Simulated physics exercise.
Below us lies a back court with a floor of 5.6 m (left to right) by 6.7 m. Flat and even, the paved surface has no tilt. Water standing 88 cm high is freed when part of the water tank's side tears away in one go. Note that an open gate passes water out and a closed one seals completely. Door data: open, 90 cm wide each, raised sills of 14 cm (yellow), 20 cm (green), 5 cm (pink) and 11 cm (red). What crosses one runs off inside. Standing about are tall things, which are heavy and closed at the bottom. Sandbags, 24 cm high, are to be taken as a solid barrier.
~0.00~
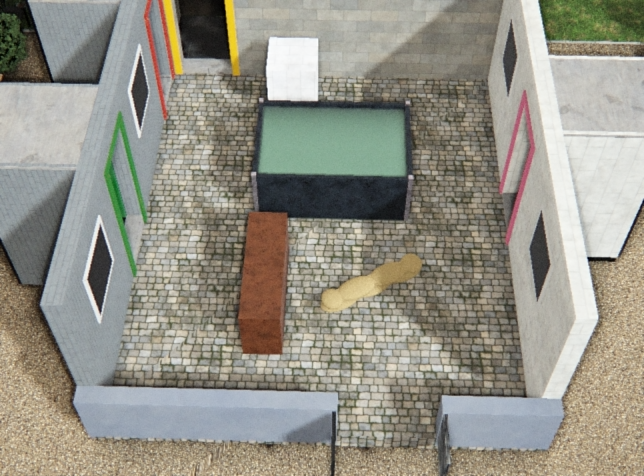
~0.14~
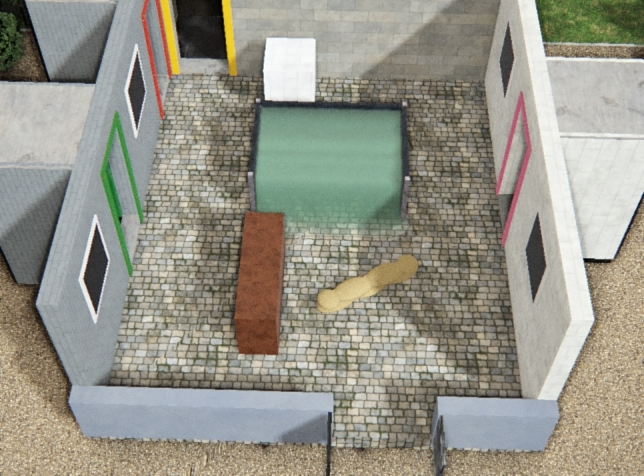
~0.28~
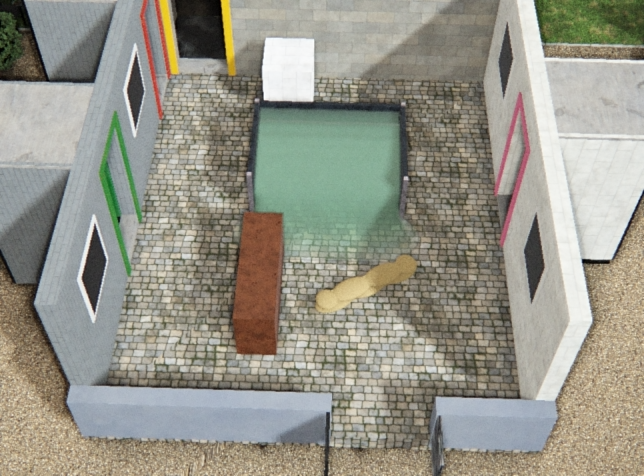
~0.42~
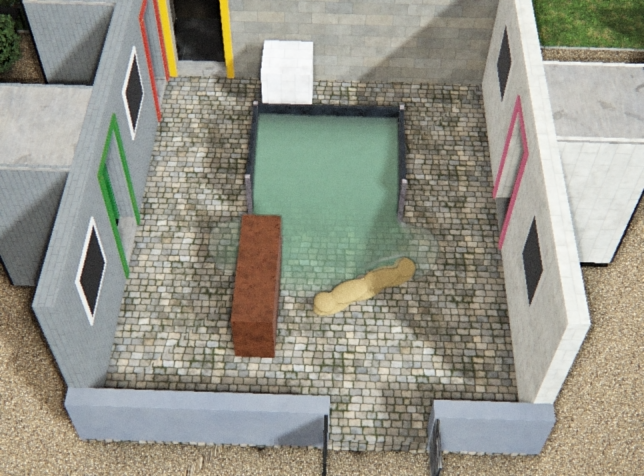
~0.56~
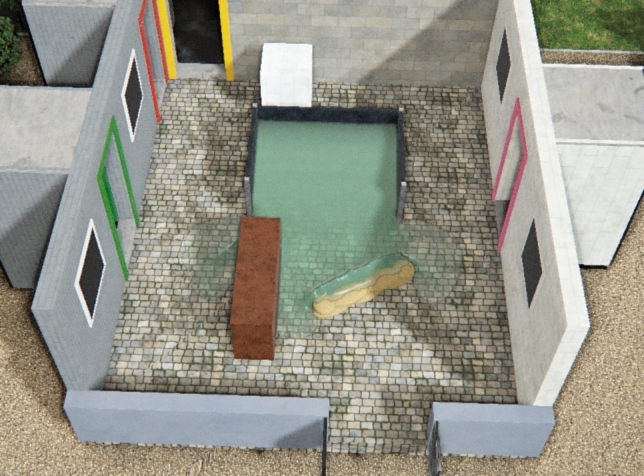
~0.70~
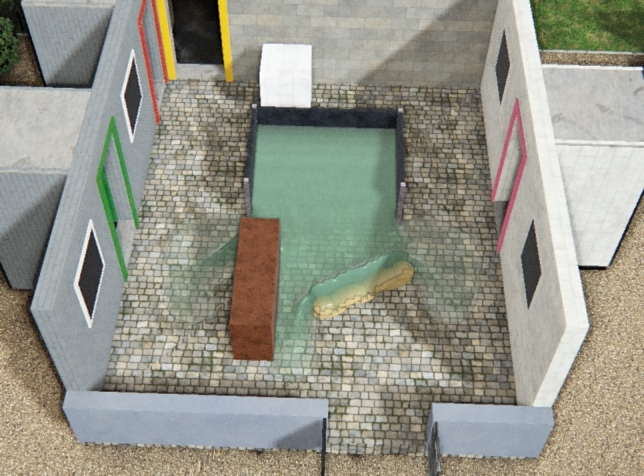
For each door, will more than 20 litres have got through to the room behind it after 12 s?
The yellow door: No, not more than 20 litres; the green door: No, not more than 20 litres; the pink door: Yes, more than 20 litres; the red door: No, not more than 20 litres.
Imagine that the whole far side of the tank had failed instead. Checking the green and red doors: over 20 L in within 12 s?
Green stays inside, red goes beyond, judged against that limit.
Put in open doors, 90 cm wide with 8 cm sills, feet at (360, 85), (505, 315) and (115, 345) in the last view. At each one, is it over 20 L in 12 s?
Taking them in order, the first gets too little, the second enough and the third enough.
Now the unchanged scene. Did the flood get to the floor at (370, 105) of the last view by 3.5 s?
Looks like it's not yet wet.
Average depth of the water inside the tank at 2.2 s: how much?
The average depth is around 18 cm.
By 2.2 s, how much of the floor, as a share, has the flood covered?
Wet share: Near 60 percent.
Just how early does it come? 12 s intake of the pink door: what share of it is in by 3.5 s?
By that time, around 35 per cent.
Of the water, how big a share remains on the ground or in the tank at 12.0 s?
Still there: Roughly 74 %.
After 1.4 s water covers 45 % of the floor and is deepest (54 cm) near (345, 291); yellow door not reached, green door 24 cm at the sill, 0 L in, pink door not reached, red door not reached.
After 2.2 s water covers 60 % of the floor and is deepest (36 cm) near (302, 424); yellow door not reached, green door 18 cm at the sill, 3 L in, pink door 8 cm at the sill, 0 L in, red door not reached.
After 3.5 s water covers 70 % of the floor and is deepest (20 cm) near (466, 430); yellow door 7 cm at the sill, 0 L in, green door 13 cm at the sill, 4 L in, pink door 13 cm at the sill, 39 L in, red door 2 cm at the sill, 0 L in.
After 7.0 s water covers 95 % of the floor and is deepest (16 cm) near (166, 84); yellow door 15 cm at the sill, 0 L in, green door 7 cm at the sill, 4 L in, pink door 8 cm at the sill, 99 L in, red door 8 cm at the sill, 0 L in.
After 12.0 s water covers 95 % of the floor and is deepest (11 cm) near (172, 105); yellow door 8 cm at the sill, 1 L in, green door 6 cm at the sill, 4 L in, pink door 5 cm at the sill, 119 L in, red door 11 cm at the sill, 2 L in.
